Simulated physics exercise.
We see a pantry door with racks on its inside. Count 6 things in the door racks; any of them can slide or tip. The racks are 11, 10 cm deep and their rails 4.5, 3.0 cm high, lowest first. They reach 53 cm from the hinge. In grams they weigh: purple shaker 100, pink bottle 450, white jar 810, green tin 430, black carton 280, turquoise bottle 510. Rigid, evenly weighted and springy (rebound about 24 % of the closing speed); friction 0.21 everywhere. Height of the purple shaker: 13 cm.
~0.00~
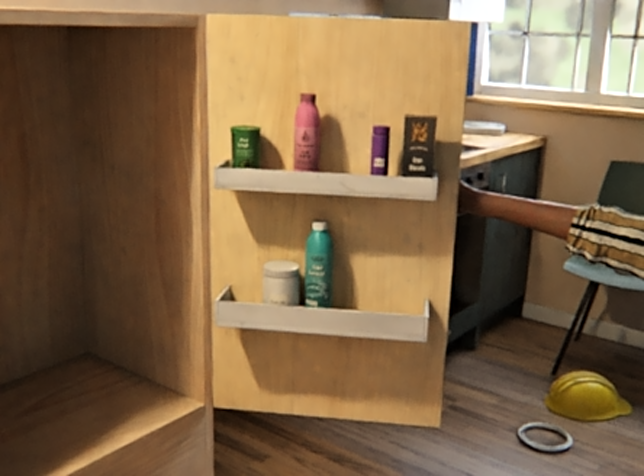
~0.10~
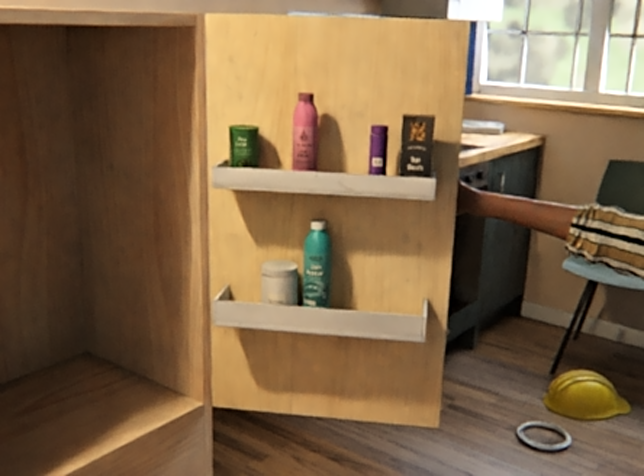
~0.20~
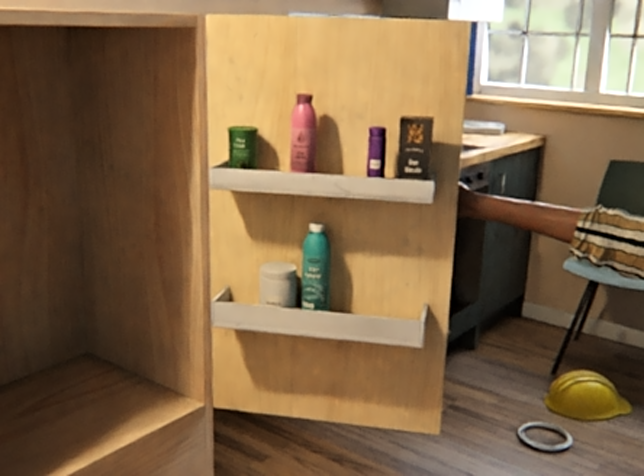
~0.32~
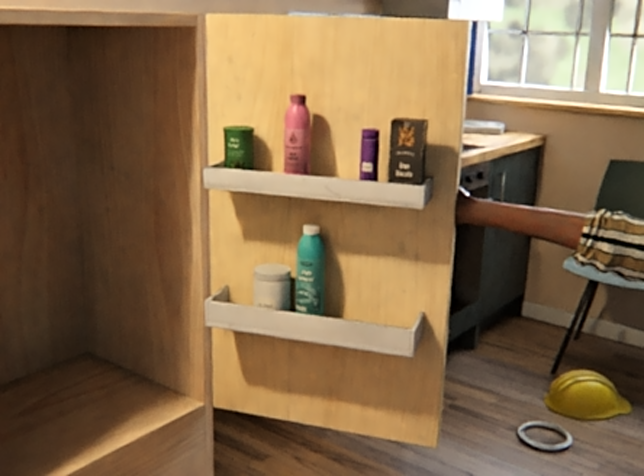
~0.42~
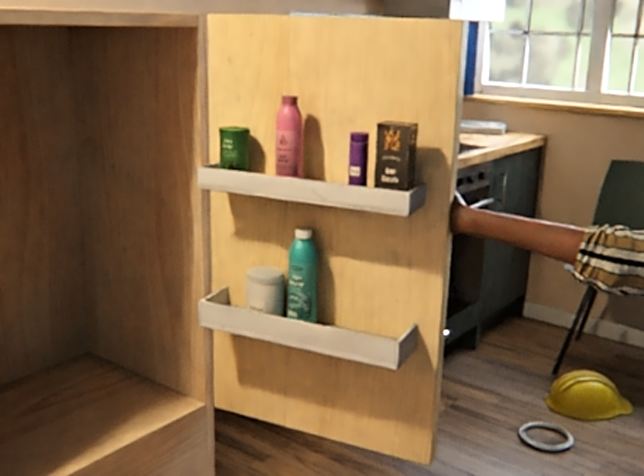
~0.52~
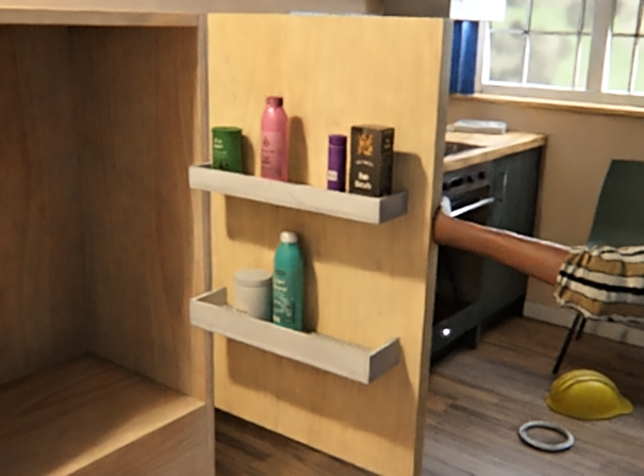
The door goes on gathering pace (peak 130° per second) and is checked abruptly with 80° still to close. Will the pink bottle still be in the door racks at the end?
The pink bottle keeps to its rack.
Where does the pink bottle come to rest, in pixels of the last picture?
Around (247, 145).
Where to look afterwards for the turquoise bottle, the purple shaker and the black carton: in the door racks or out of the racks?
The turquoise bottle is still in the door racks; the purple shaker finishes out of the racks; the black carton finishes out of the racks.
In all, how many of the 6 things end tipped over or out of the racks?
That comes to 2.
After 0.92 s, door 80° open; purple shaker and black carton now out of the racks; pink bottle leaning 4° near (243, 144); turquoise bottle leaning 6°.
After 1.12 s, door 80° open; pink bottle leaning 5° near (250, 143); turquoise bottle leaning 7°.
After 1.42 s, door 80° open; turquoise bottle slid 3 cm.
At rest (1.9 s), out of the racks, purple shaker and black carton; the other 4 in place, give or take 5 cm. In the last view, pink bottle near (247, 145).
